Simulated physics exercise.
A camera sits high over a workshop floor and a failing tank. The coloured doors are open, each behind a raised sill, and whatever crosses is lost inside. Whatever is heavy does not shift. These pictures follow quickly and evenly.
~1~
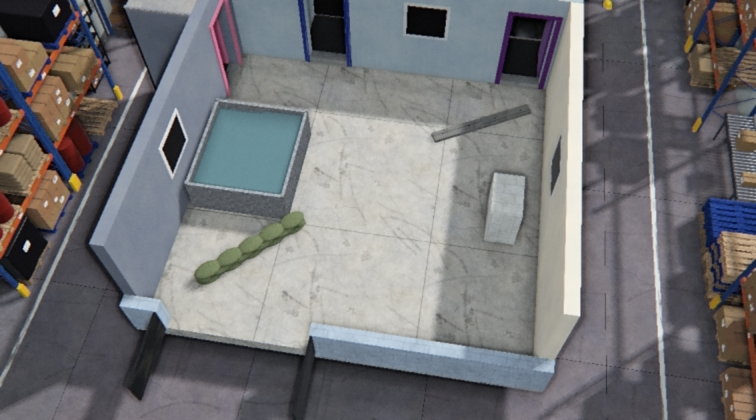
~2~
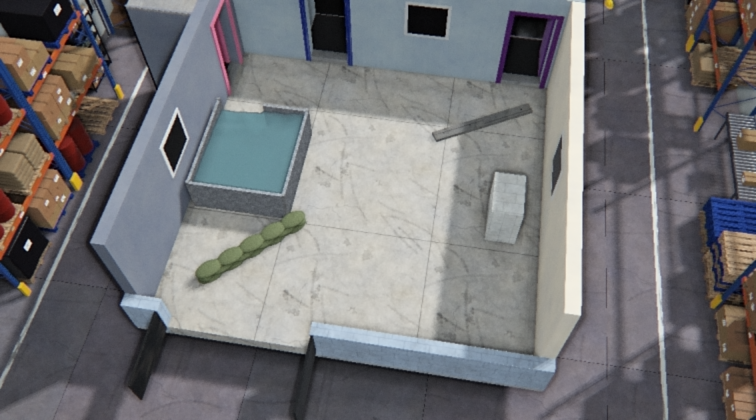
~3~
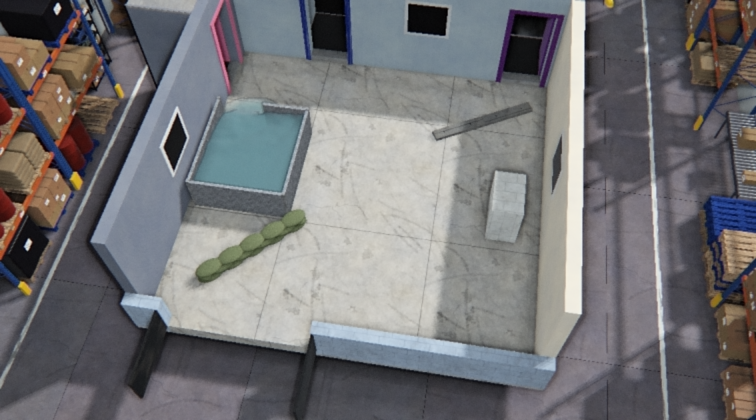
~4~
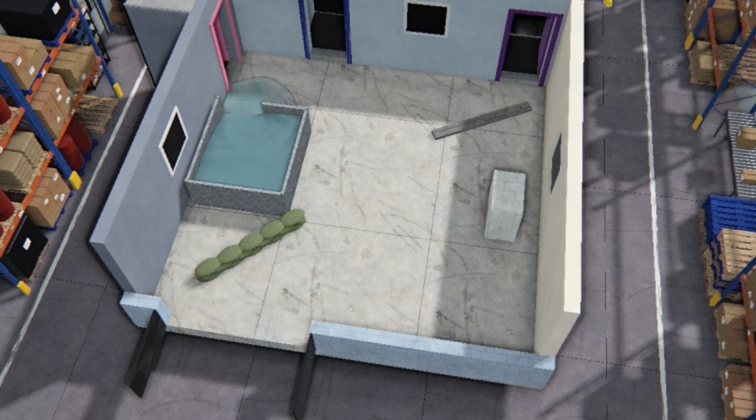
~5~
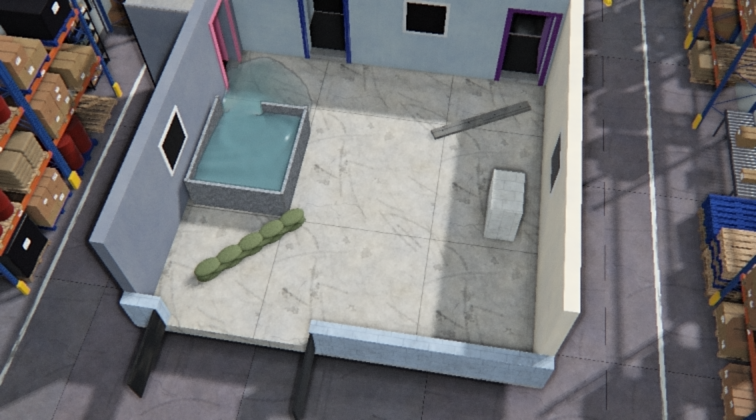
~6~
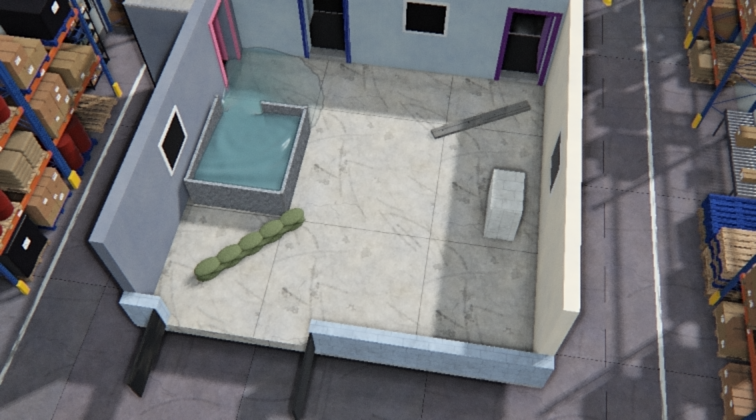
Water pouring through a gap in the tank's far side and spreading across the workshop floor near the pink and blue doors.
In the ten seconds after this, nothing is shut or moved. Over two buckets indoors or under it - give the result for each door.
The blue door comes in over. The purple door comes in over. The pink door comes in over.
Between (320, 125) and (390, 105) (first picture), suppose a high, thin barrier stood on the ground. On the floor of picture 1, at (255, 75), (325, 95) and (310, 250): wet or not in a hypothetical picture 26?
First soaked, then soaked, then spared.
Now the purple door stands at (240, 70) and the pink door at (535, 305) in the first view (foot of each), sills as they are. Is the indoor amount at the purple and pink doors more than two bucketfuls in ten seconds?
In short: Purple door goes over; pink door stays under.
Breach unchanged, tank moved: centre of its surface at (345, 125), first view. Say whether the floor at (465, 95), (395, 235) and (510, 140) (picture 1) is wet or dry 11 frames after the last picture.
My reading is hit by the flood first, missed by the flood next and missed by the flood last.
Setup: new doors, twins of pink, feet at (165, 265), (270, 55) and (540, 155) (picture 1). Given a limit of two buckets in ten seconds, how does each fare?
Outcome by door - within the limit, past the limit, within the limit.
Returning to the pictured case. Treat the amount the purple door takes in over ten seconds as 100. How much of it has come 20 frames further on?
Roughly 0 percent.
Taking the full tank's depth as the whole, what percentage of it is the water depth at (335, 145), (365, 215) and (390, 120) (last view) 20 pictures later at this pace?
Going place by place: 2 %, 0 % and 6 %.
A moment on, water covers 10 % of the floor; the blue door wet at the sill, nothing in, the purple door not reached, the pink door over two buckets in.
Next, water covers 15 % of the floor; the blue door under two buckets in, the purple door not reached, the pink door far over two buckets in.
Then, water covers 40 % of the floor; the blue door over two buckets in, the purple door wet at the sill, nothing in, the pink door far over two buckets in.
Later, water covers 60 % of the floor; the blue door over two buckets in, the purple door over two buckets in, the pink door far over two buckets in.
In the end, water covers 80 % of the floor; the blue door over two buckets in, the purple door far over two buckets in, the pink door far over two buckets in.
